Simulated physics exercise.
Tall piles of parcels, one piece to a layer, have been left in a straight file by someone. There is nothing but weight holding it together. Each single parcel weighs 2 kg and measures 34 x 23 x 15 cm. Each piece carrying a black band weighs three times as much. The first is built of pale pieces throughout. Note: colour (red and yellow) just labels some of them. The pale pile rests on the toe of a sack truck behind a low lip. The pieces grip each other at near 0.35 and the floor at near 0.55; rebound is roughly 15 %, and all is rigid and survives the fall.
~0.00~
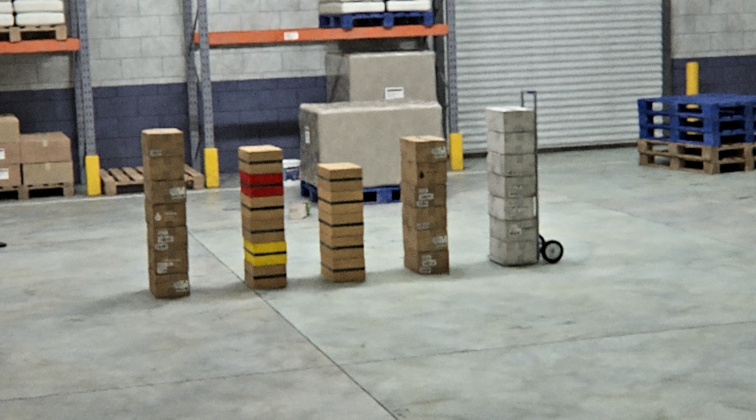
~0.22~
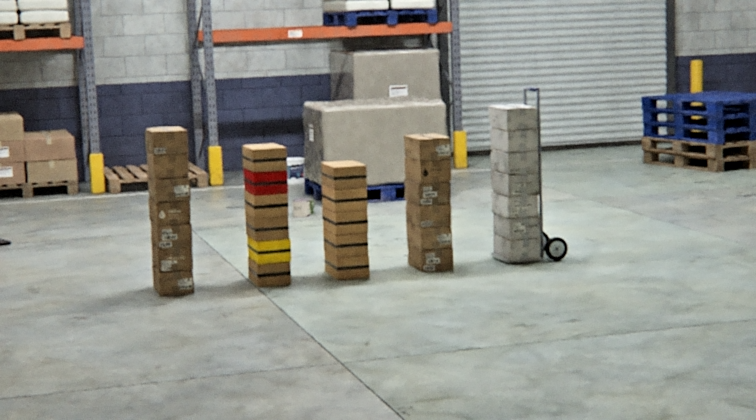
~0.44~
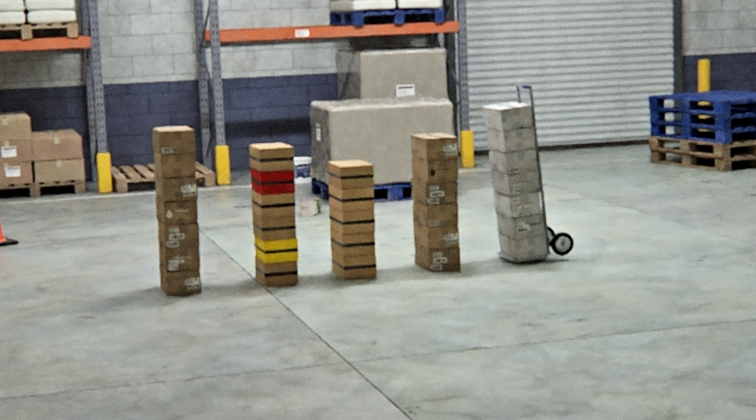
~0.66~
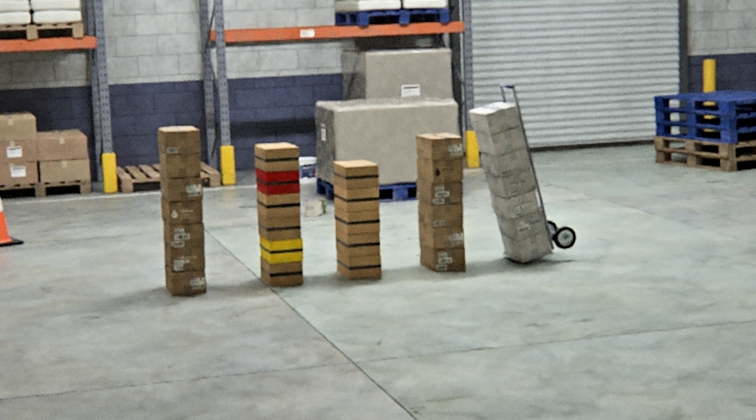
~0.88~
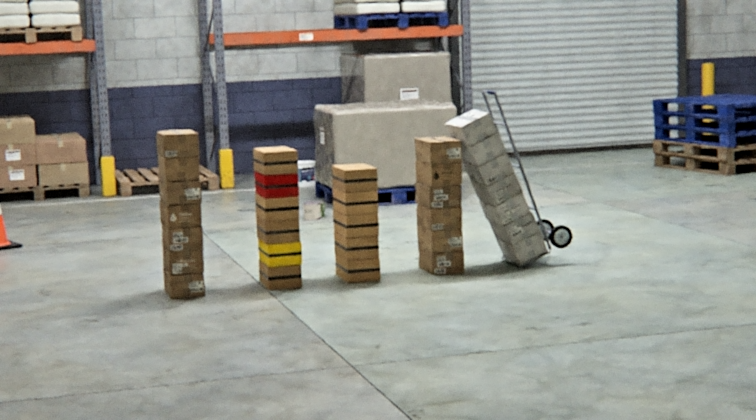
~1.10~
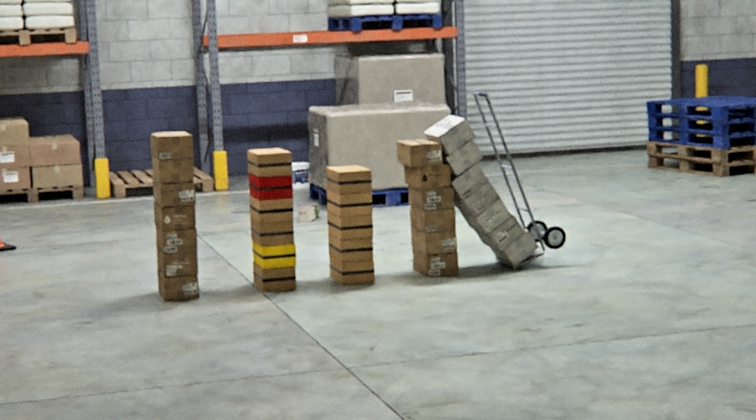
A pale stack of boxes on a hand truck tilts left toward a row of four brown stacks, leans away from the truck's tilted frame, and presses against the nearest one, whose top box shifts left.
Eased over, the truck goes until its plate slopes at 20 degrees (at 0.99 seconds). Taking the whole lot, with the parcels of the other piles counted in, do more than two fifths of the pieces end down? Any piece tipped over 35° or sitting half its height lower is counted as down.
No.
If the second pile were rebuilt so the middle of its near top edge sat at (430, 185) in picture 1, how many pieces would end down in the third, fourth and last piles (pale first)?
You'd get third 0, fourth 0 and last 0.
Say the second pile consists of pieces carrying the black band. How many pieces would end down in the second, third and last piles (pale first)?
Then the second pile would have 0 down, the third 0, and the last 0.
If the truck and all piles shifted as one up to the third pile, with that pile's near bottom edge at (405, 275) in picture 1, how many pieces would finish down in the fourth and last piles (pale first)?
That would give fourth 0, last 0.
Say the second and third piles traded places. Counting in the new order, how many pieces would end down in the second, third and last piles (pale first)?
Pile by pile, you'd see second at 0, third at 0 and last at 0 down.
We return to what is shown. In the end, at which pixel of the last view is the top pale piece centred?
Roughly at (388, 198).
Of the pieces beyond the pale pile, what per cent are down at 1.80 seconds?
5 per cent at that moment.
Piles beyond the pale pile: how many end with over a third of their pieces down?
The number of such piles is 1.
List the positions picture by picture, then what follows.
In the first picture (pixels give the middle of a visible side), truck frame (536, 126) 0° forward; red parcel (267, 185); yellow parcel (271, 254); none of the others has stirred.
In the second picture, truck frame (539, 124) 0° forward; red parcel (271, 183).
In the third picture, truck frame (534, 121) 6° forward, top of the pale pile leaning 6°; red parcel (278, 183); none of the others has stirred.
In the fourth picture, truck frame (521, 120) 13° forward, top of the pale pile leaning 13°; red parcel (283, 183); none of the others has stirred.
In the fifth picture, truck frame (506, 125) 19° forward, top of the pale pile leaning 23°; red parcel (282, 186); none of the others has stirred.
In the sixth picture, truck frame (498, 127) 20° forward, top of the pale pile leaning 30°; red parcel (276, 188); yellow parcel (280, 257); movement in 2 of them.
After 1.40 s, 7 of the pale pile down; none of the 24 other parcels down, 6 disturbed.
After 1.80 s, 7 of the pale pile down; 1 of the 24 other parcels down.
In the end (2.8 s), 7 of the pale pile down; 5 of the 24 other parcels down; red parcel 31 mm from its place; yellow parcel unmoved. That is 21 per cent. From the last view, middles, red parcel near (266, 186), yellow parcel near (274, 253).
